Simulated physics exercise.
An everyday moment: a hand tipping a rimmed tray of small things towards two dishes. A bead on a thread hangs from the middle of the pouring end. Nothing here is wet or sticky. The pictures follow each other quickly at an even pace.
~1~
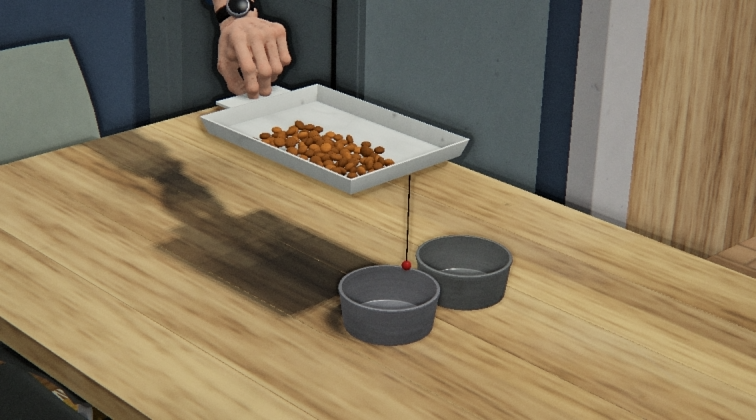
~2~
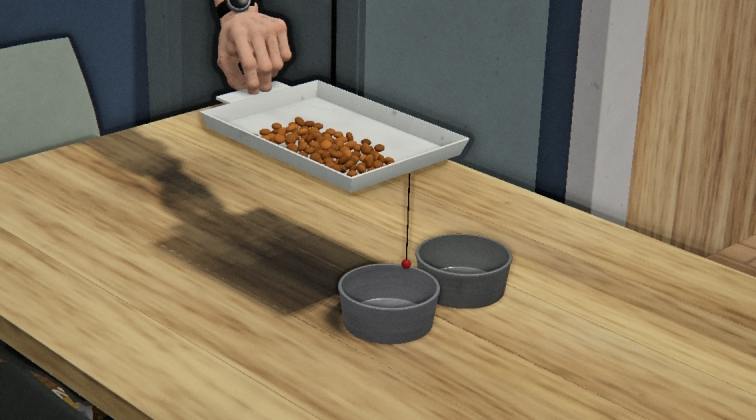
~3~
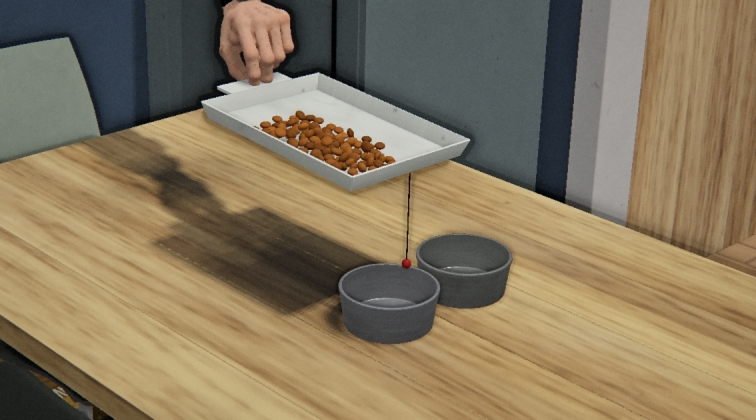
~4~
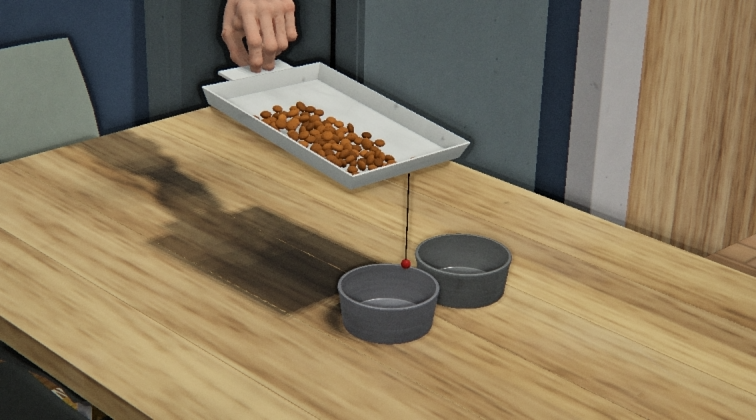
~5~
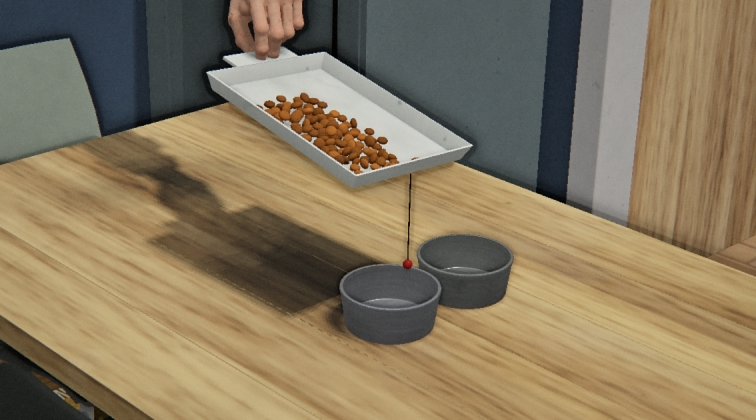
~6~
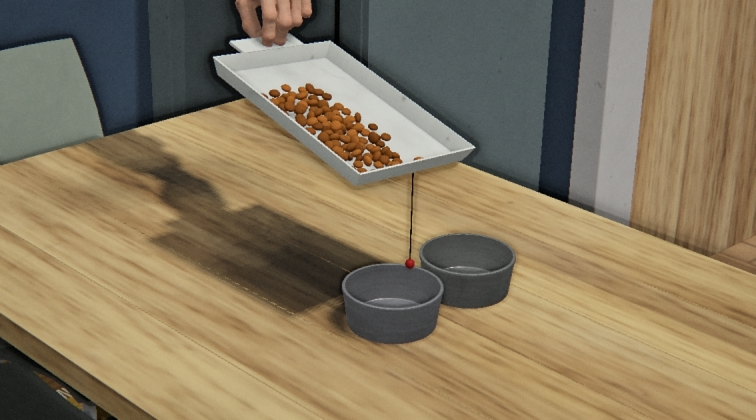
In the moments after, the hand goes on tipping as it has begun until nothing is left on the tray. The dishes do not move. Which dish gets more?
The right one ends fuller.
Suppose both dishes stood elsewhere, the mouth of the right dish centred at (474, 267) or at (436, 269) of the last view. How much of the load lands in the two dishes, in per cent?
Near 90 % and 60 %.
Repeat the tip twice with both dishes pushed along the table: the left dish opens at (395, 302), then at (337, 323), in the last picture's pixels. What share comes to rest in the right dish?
Near 80 % and 40 %.
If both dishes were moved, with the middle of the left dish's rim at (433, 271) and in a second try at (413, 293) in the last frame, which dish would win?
First the left dish, then the right one.
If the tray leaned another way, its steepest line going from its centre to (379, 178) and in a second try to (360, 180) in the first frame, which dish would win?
In turn: The left dish; the left dish.
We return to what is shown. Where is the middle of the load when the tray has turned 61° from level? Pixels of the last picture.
Close to (423, 152).
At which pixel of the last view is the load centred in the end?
Roughly at (473, 298).
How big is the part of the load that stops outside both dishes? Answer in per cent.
Close to 50 per cent.
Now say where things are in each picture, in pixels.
The first frame shows corners of the pouring end at (351, 176) and (461, 139), level; middle of the load at (326, 153), bits of cat kibble; left dish at (424, 319); right dish at (498, 285); bead on its thread at (406, 265).
The second frame shows corners of the pouring end at (351, 175) and (461, 138), level; middle of the load at (326, 150).
The third frame shows corners of the pouring end at (353, 173) and (461, 139), tipped barely, lowest at the right corner; middle of the load at (326, 146).
The fourth frame shows corners of the pouring end at (353, 172) and (462, 141), tipped a little, lowest at the right corner; middle of the load at (327, 140).
The fifth frame shows corners of the pouring end at (356, 171) and (464, 144), tipped a little, lowest at the right corner; middle of the load at (330, 135).
The sixth frame shows corners of the pouring end at (360, 170) and (467, 145), tipped clearly, lowest at the right corner; middle of the load at (334, 129); left dish at (427, 318); right dish at (502, 283).
Soon, tray tipped steeply; nearly all on the tray; a stray few in the air.
A while on, tray tipped right over; a small part on the tray; a stray few in the left dish; about a quarter in the right dish; about a quarter outside both; about a quarter in the air.
Towards the end, tray tipped past a quarter turn; a small part in the left dish; about half in the right dish; about half outside both.
Finally, tray tipped past a quarter turn; a small part in the left dish; about half in the right dish; about half outside both.
